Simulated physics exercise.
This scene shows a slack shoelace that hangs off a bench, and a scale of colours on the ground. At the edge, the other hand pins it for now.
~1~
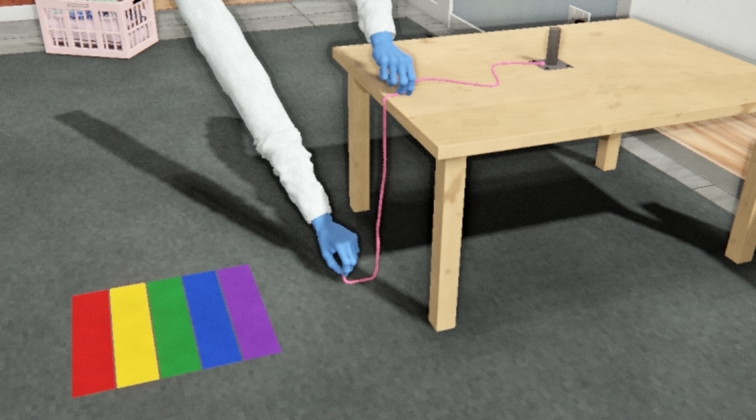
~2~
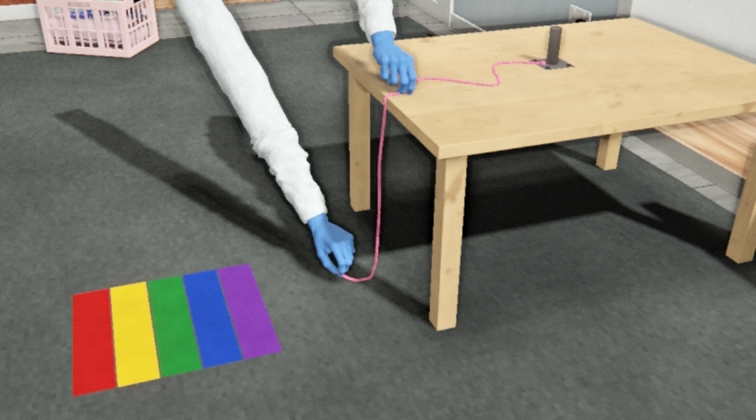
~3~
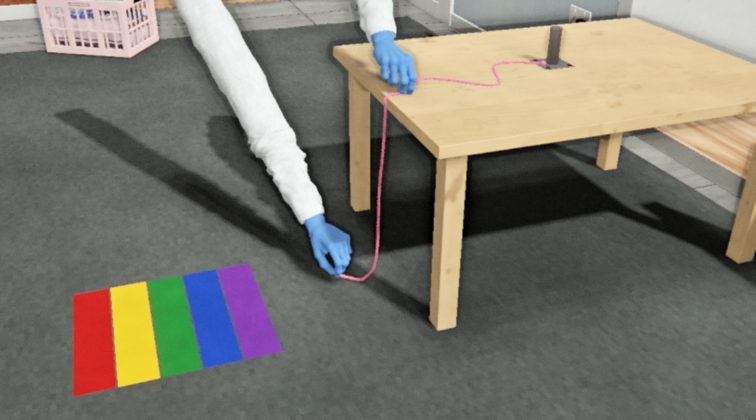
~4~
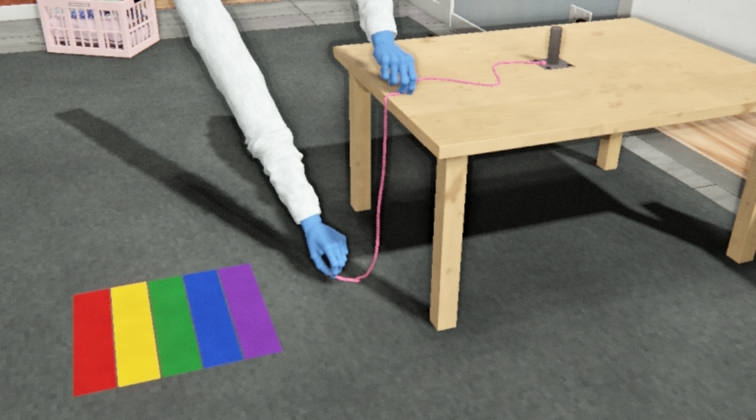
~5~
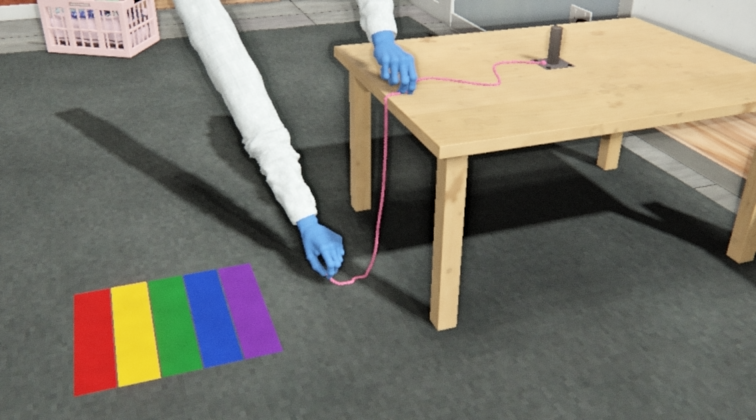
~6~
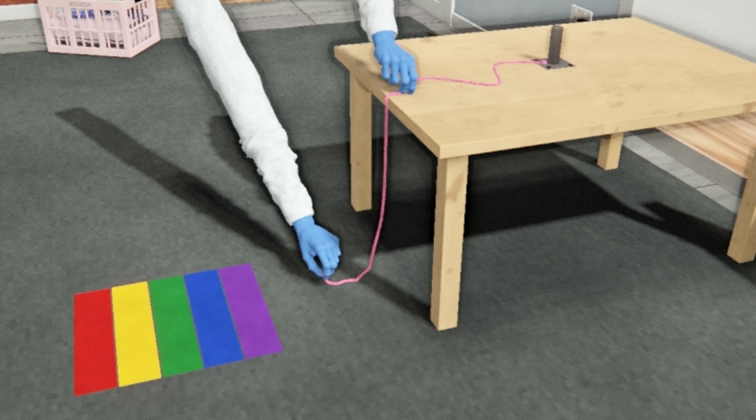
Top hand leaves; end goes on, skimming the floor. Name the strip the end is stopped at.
Yellow.
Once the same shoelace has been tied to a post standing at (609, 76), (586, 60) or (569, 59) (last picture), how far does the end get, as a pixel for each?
About (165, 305), then (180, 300), then (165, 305).
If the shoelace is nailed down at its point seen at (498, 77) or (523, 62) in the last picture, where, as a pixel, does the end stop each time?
In order: Close to (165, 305) and close to (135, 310).
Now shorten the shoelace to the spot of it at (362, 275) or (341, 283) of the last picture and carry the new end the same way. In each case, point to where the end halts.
Around (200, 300) for the first cut and around (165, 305) for the second.
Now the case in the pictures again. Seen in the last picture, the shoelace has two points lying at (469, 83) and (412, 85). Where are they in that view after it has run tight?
One finishes at (424, 86) and the other at (364, 113).
Soon after, end near (196, 300); over blue.
After that, end near (153, 308); over green.
At the stop, end near (127, 313); over yellow. Over yellow.
